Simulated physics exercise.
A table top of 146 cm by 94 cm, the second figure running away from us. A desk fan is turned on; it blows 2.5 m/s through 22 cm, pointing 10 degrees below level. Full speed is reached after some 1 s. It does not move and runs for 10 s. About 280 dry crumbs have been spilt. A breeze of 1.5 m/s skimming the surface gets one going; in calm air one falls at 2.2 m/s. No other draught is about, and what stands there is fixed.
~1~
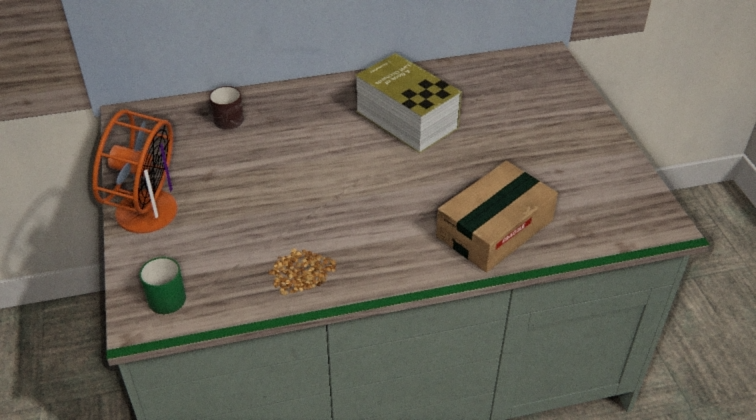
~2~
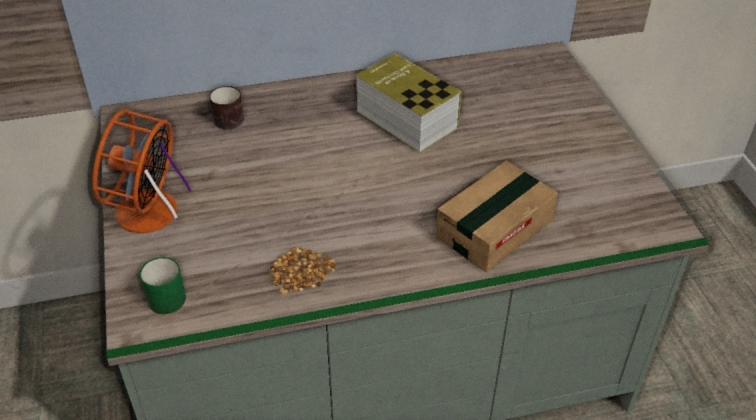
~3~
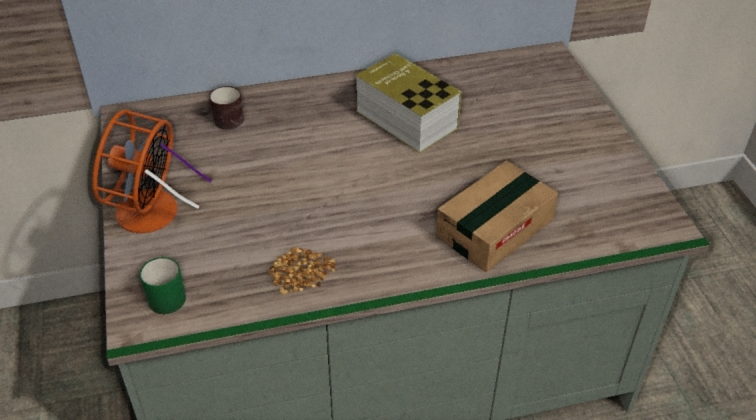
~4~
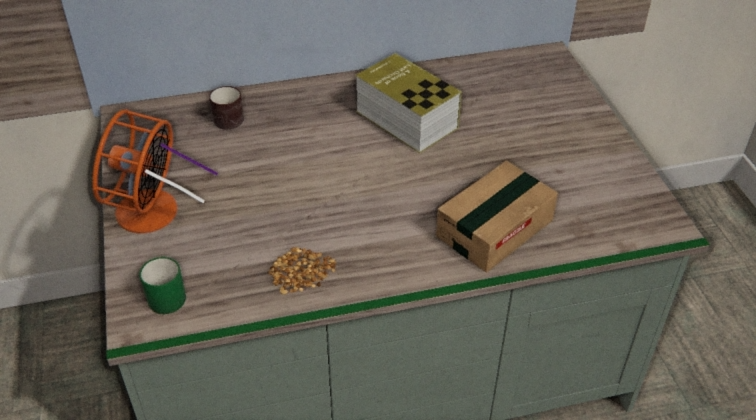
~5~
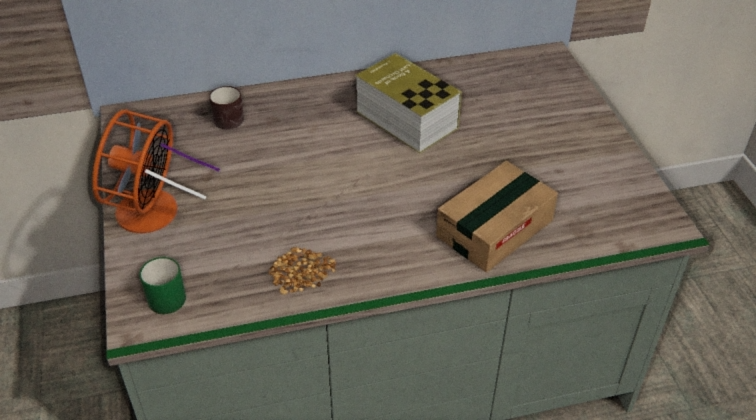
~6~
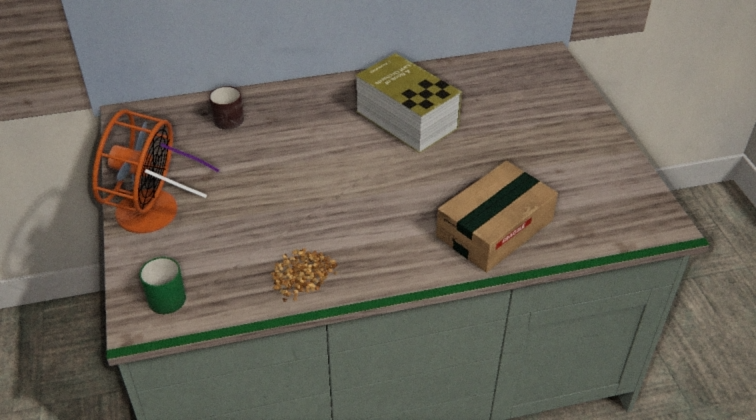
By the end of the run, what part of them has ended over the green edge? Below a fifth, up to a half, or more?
The share over the green edge is above half.
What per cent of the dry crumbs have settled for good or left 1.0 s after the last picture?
About 80 %.
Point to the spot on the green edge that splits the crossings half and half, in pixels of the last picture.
At about (379, 308).
Then, 1.0 s after the last picture, 86 % are over the green edge; the middle of those still in play is near (328, 307); 81 % have settled or left.
Then, 2.2 s after the last picture, 89 % are over the green edge; 89 % have settled or left.
Then, 4.6 s after the last picture, 91 % are over the green edge; 90 % have settled or left.
Then, 9.1 s after the last picture, at the end, 92 % are over the green edge.
